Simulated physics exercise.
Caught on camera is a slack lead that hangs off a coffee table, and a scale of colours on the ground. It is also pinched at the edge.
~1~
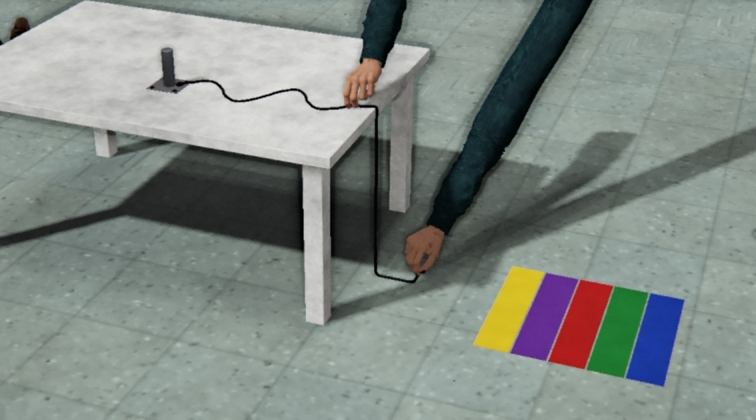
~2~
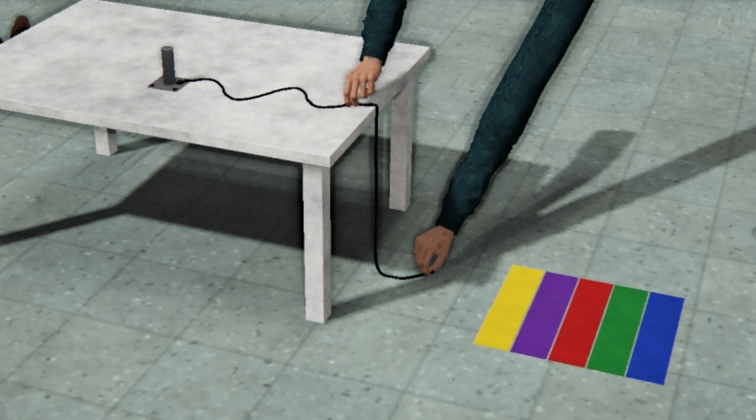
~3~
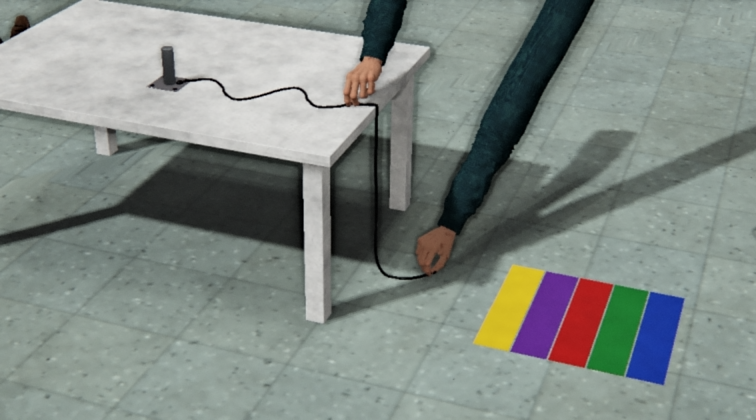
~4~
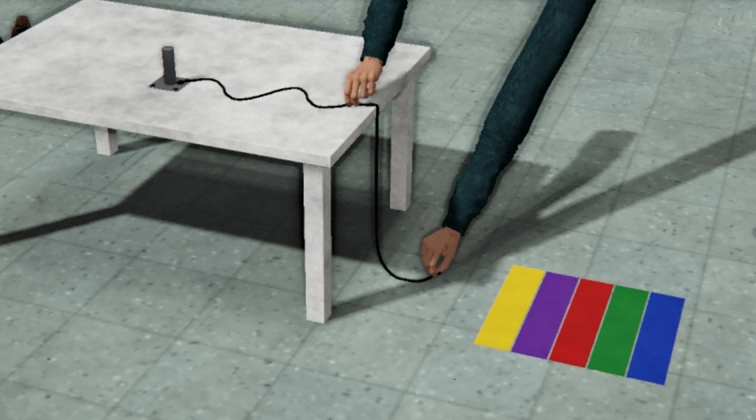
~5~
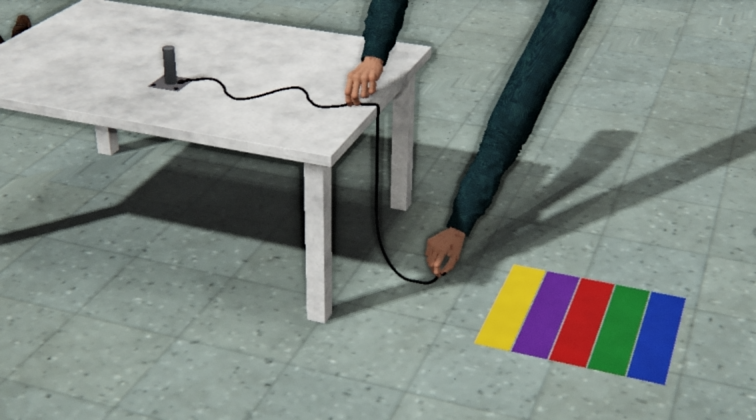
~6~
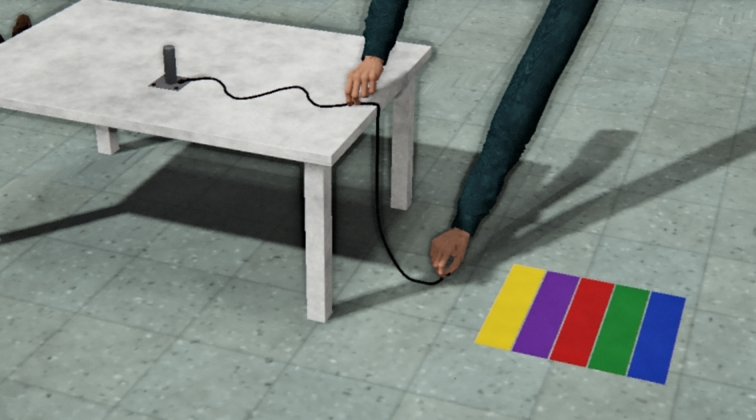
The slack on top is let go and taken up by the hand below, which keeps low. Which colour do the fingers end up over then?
They end up over the green strip.
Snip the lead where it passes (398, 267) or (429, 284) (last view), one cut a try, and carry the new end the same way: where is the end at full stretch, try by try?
Roughly (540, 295), then roughly (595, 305).
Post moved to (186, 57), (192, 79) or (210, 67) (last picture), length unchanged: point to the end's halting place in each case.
First (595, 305), then (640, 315), and last (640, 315).
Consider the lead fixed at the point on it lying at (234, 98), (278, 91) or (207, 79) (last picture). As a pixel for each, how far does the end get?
The pixel places are (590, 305), (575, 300) and (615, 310), one per try.
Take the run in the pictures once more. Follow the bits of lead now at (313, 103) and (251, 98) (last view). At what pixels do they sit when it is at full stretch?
Final positions are (375, 112) and (282, 96), in that order.
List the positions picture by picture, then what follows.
The first frame shows end (420, 272); yellow (498, 333); purple (535, 341); red (572, 349); green (610, 357); blue (649, 365).
The second frame shows end (429, 272); lead through (213, 80) (259, 97) (310, 102) (377, 116) (376, 186) (376, 256).
The third frame shows end (431, 273).
The fourth frame shows end (436, 274); lead through (213, 80) (259, 97) (311, 102) (377, 116) (376, 186) (380, 256).
The fifth frame shows end (440, 274).
The sixth frame shows end (445, 275); lead through (214, 79) (260, 96) (311, 101) (378, 116) (377, 185) (391, 255).
Soon after, end near (558, 297); over purple.
Then, end near (599, 306); over red.
At full stretch, end near (625, 311); over green. Over green.
